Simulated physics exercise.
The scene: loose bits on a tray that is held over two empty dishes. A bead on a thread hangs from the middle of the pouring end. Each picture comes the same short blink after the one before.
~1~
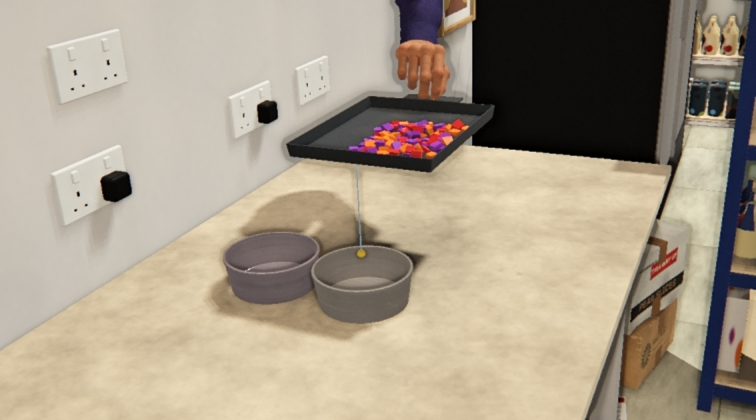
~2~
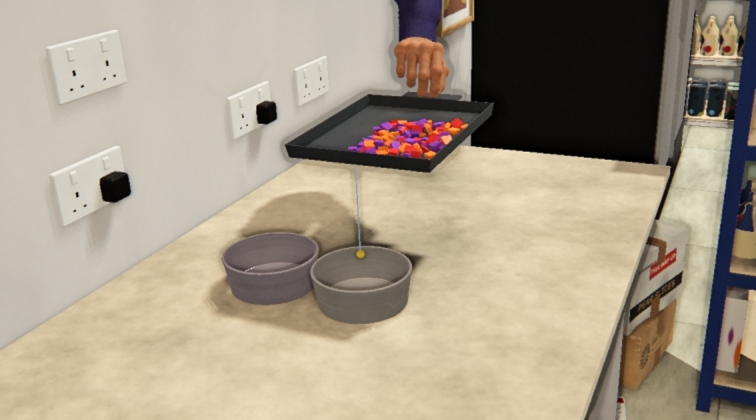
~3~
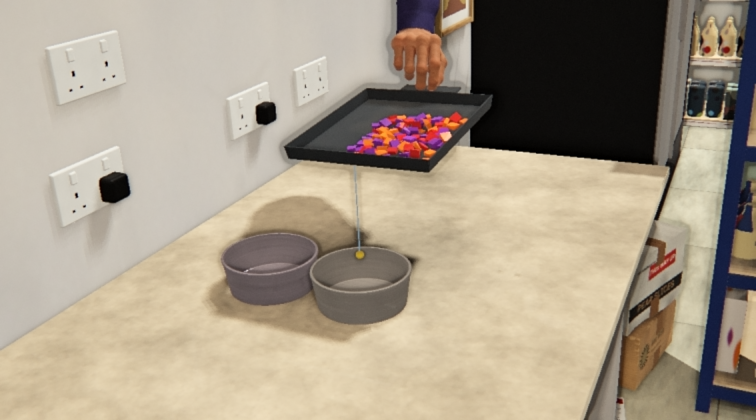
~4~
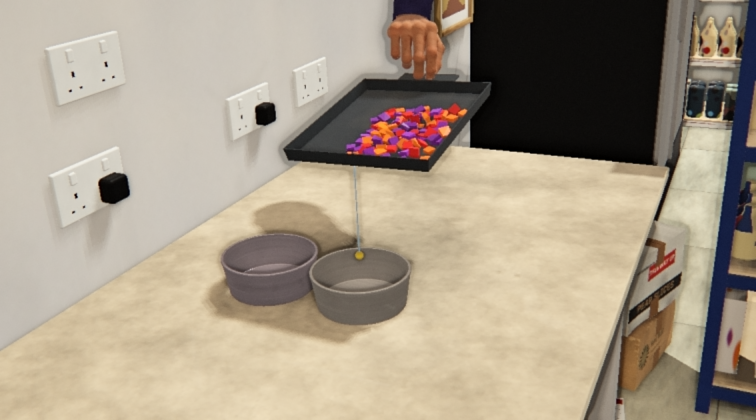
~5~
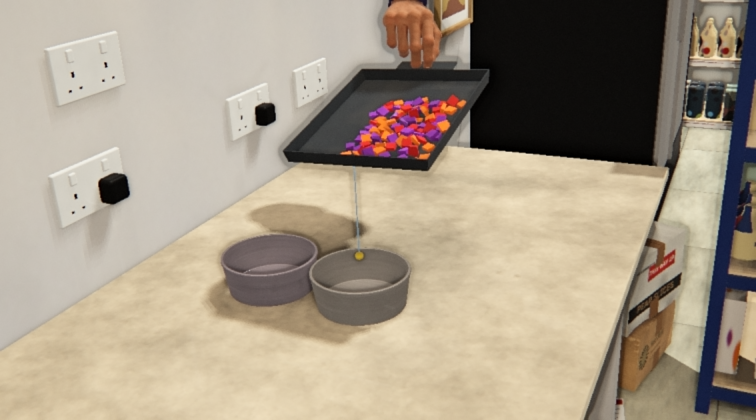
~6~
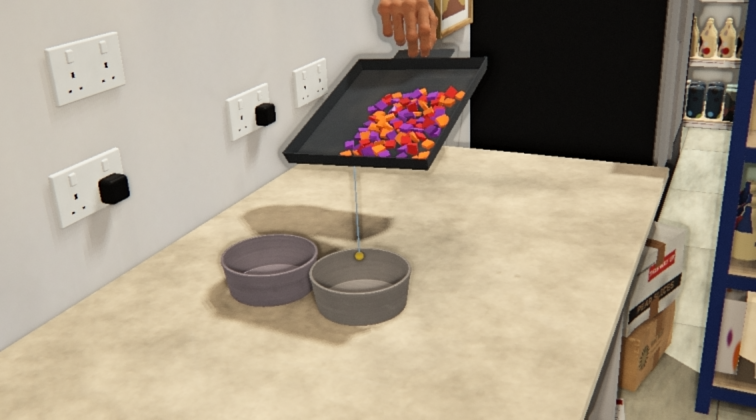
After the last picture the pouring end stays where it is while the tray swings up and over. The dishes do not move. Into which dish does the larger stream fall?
The right dish gets more.
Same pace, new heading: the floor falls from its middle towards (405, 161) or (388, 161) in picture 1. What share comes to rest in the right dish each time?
The first gives 20 %, the second 30 %.
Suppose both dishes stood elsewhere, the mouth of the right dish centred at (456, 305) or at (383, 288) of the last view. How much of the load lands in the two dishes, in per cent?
Near 60 % and 90 %.
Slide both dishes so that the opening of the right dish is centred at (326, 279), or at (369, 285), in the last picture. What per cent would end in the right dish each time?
Roughly 70 per cent, and 50 per cent.
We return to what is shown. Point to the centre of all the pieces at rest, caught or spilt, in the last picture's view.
Near (328, 307).
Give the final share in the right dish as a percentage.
Some 40 per cent.
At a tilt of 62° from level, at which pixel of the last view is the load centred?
Around (356, 145).
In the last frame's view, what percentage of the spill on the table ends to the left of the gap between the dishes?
It comes to 60 per cent or so.
Shortly afterwards, tray tipped steeply; the whole lot on the tray.
Next, tray tipped past a quarter turn; the bulk on the tray; a little in the right dish; only a few in the left dish; a little outside both; a little in the air.
Some moments later, tray tipped past a quarter turn; near half in the right dish; near a quarter in the left dish; near a third outside both.
In the end, tray tipped past a quarter turn; near half in the right dish; near a quarter in the left dish; near a third outside both.
